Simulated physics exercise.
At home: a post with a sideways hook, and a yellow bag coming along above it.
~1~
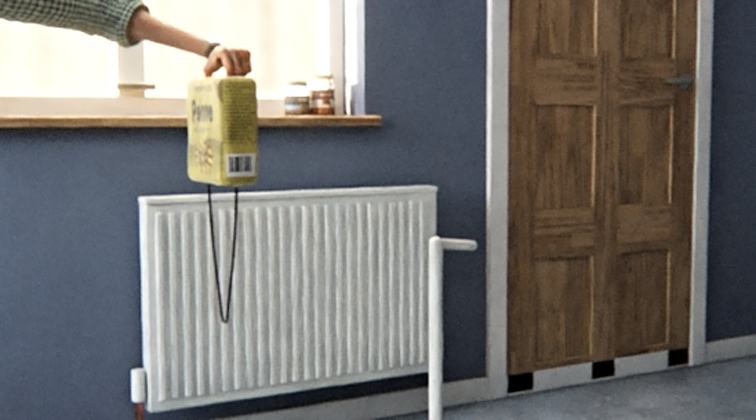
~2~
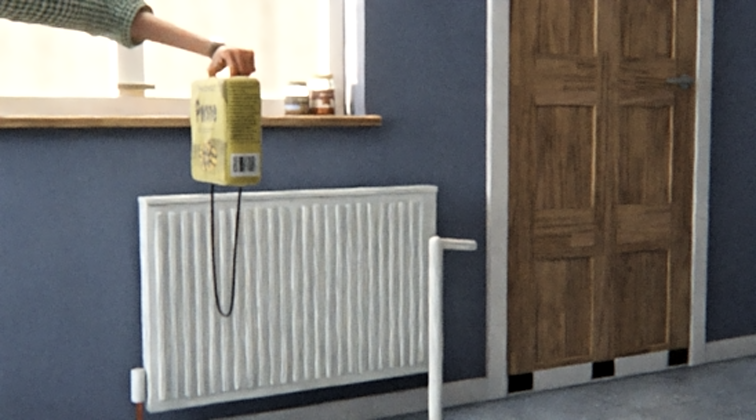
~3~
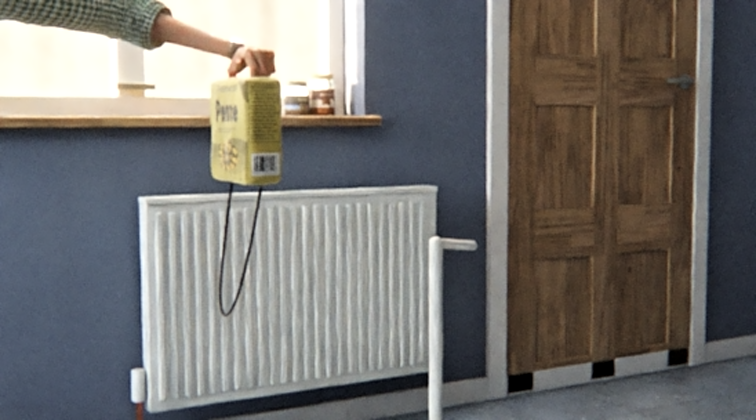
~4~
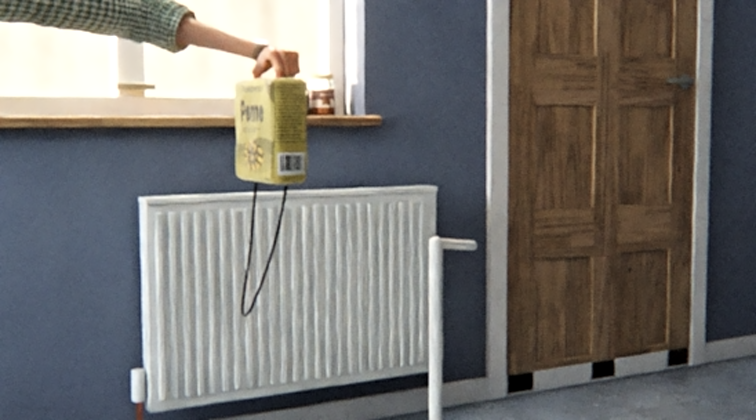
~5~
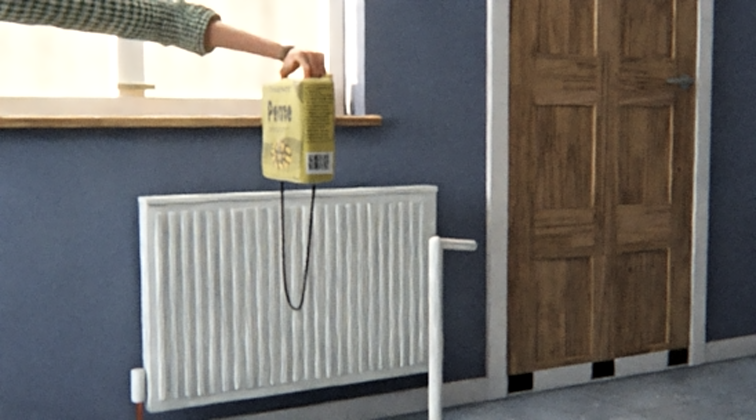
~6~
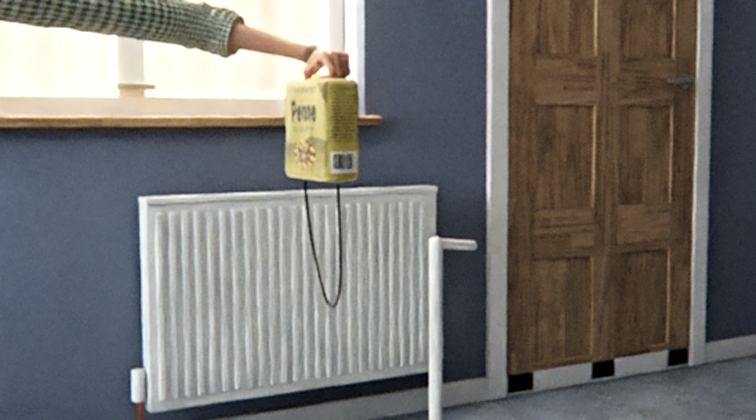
The clip opens with a hand holding a yellow bag of penne by its top, a thin dark loop dangling beneath it in front of a white radiator. The arm carries the bag steadily right, the loop swaying slightly, until it is nearer a white post with a sideways hook.
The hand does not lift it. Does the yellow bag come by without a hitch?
As it turns out, the yellow bag passes clear.
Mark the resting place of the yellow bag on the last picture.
It ends at (548, 128).
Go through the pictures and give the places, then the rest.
Yellow bag (221, 131); hook tip (472, 246), in the first frame.
Yellow bag (225, 131); bottom of the loop (225, 315), in the second frame.
Yellow bag (245, 131), in the third frame.
Yellow bag (270, 131); bottom of the loop (245, 315), in the fourth frame.
Yellow bag (297, 130), in the fifth frame.
Yellow bag (320, 130); bottom of the loop (332, 307); hook tip (472, 246); hook points away from it, loop hangs below the hook, in the sixth frame.
Then, 0.80 s past the final frame, bag over the post near (430, 129).
Then, 1.64 s past the final frame, bag past the post near (531, 129).
When it is over, bag past the post near (548, 128). The yellow bag goes by freely.
